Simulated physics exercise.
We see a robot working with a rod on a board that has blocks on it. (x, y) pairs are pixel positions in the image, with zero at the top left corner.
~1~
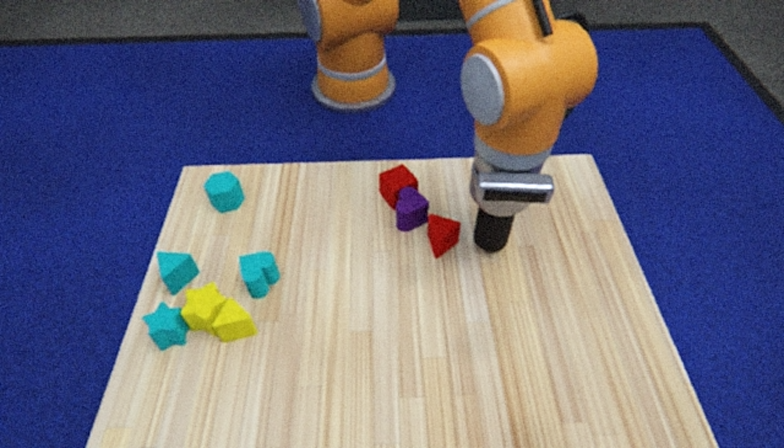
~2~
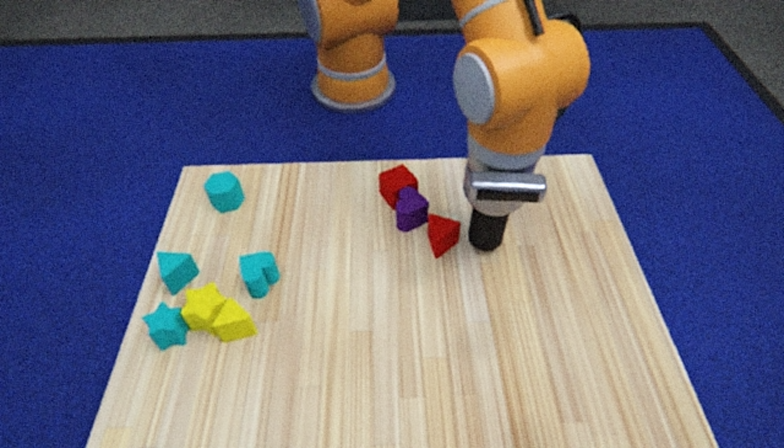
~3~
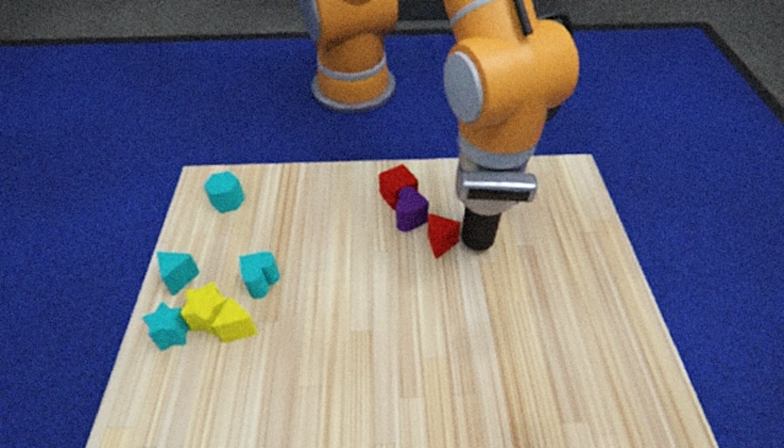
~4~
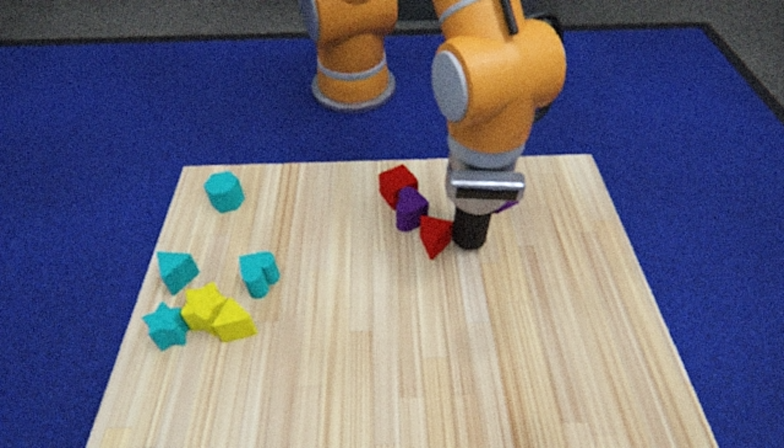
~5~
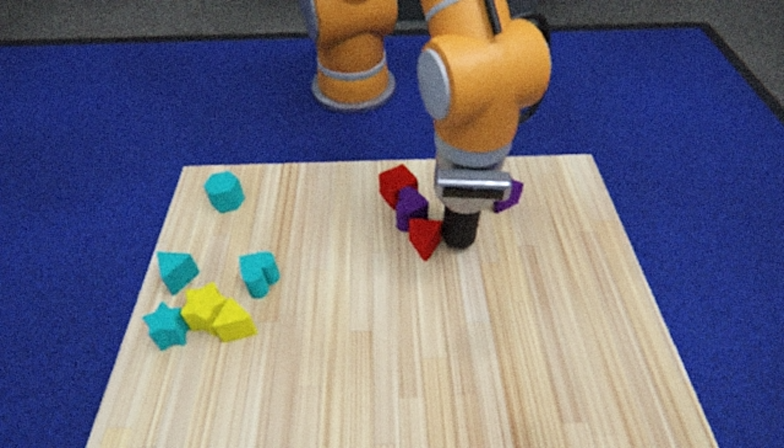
We see a robot arm holding a dark rod over a wooden board with cyan, yellow, red and purple blocks; the rod moves left, meets a red triangular block and pushes it slightly left, as a purple block appears behind.
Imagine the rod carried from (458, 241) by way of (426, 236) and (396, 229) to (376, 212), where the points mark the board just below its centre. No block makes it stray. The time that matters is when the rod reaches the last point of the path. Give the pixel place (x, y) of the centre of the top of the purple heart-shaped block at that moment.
Close to (357, 177).
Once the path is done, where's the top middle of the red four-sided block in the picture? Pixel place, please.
I'd guess (387, 164).
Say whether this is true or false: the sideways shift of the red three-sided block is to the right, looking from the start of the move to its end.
The statement is false.
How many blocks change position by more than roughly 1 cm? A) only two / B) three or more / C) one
I choose B.
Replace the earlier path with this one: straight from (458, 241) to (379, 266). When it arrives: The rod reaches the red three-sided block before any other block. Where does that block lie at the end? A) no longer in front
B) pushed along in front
B
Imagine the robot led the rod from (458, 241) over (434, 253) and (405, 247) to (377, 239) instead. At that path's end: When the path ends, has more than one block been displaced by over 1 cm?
My answer is no.
What follows on the original path. One third of the way, rod at (425, 230); red four-sided block at (397, 175); purple heart-shaped block at (406, 198); red three-sided block at (406, 232), turned 70° anticlockwise.
Two thirds of the way, rod at (395, 224); red four-sided block at (389, 167), turned 45° clockwise; purple heart-shaped block at (380, 189), turned 25° clockwise; red three-sided block at (392, 234), turned 115° anticlockwise.
At the end, rod at (376, 207); red four-sided block at (387, 164), turned 60° clockwise; purple heart-shaped block at (357, 177); red three-sided block at (392, 234), turned 115° anticlockwise; purple three-sided block still.
